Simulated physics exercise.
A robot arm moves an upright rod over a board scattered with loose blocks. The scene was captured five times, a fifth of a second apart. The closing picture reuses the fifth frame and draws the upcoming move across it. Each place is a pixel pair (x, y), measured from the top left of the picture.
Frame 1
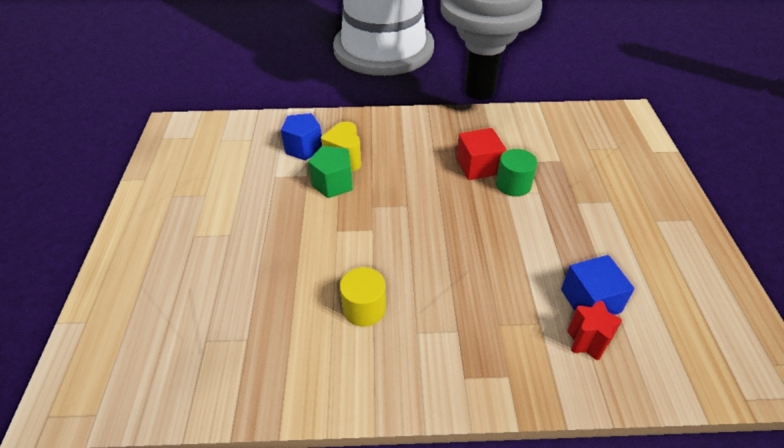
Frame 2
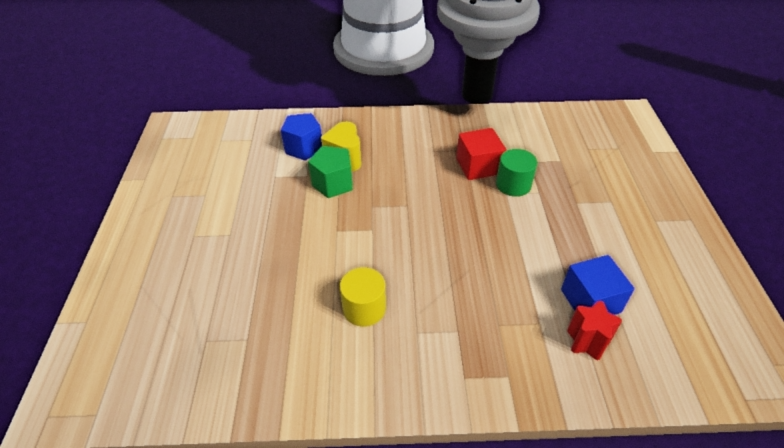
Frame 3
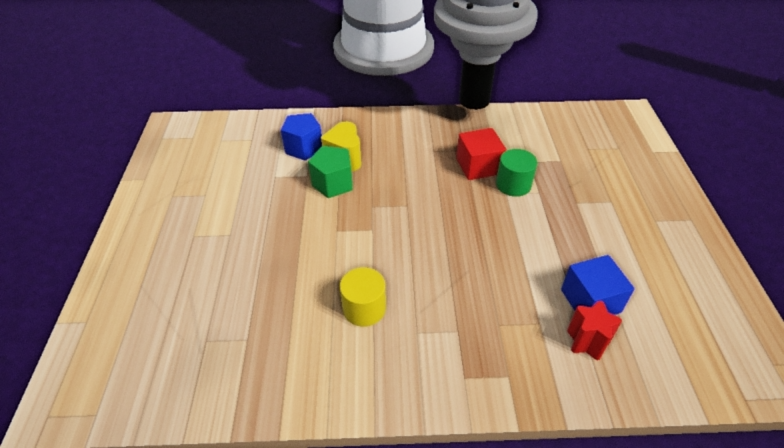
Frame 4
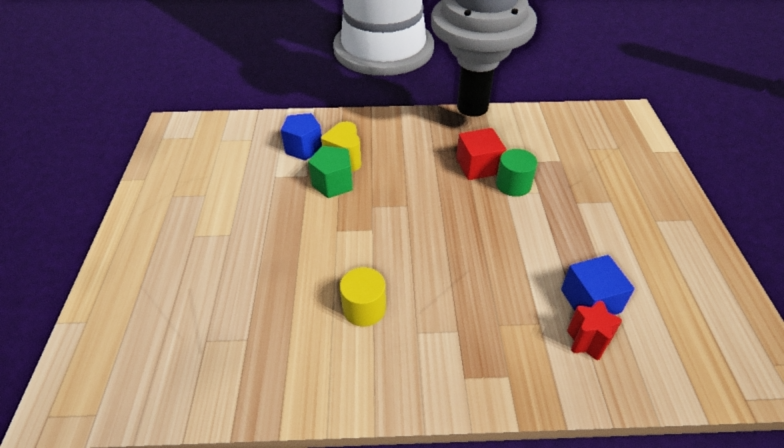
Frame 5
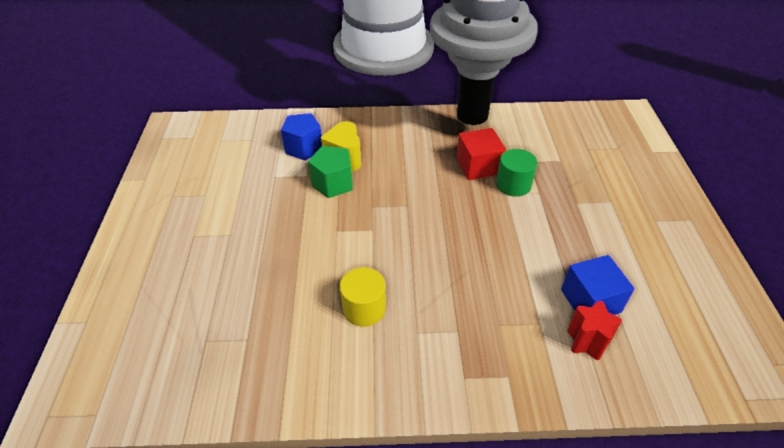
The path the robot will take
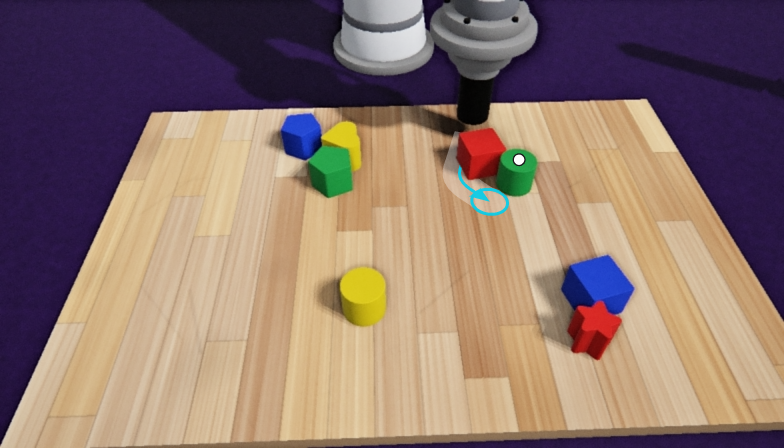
The robot arm's black rod moved slightly left and down to the board's far edge, just behind the red block beside a green cylinder, while all the scattered blocks stayed still.
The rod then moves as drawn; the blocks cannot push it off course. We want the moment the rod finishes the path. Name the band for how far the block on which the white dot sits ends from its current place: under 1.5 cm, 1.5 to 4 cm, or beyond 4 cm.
More than 4 cm.
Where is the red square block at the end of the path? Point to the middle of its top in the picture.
I think it will end close to (529, 195).
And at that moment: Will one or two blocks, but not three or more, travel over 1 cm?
Yes, it checks out.
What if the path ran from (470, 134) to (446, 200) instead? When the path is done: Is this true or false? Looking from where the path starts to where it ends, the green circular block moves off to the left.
True
The line goes from (470, 134) over (464, 156) and (462, 181) to (490, 202); the dot is on the green circular block.
What follows on the original path. One third of the way, rod (466, 138); red square block (485, 153), turned 20° anticlockwise; green circular block (526, 165).
Two thirds of the way, rod (464, 163); red square block (497, 175), turned 55° anticlockwise; green circular block (540, 173).
At the end, rod (493, 183); red square block (529, 195), turned 50° anticlockwise; green circular block (572, 185).
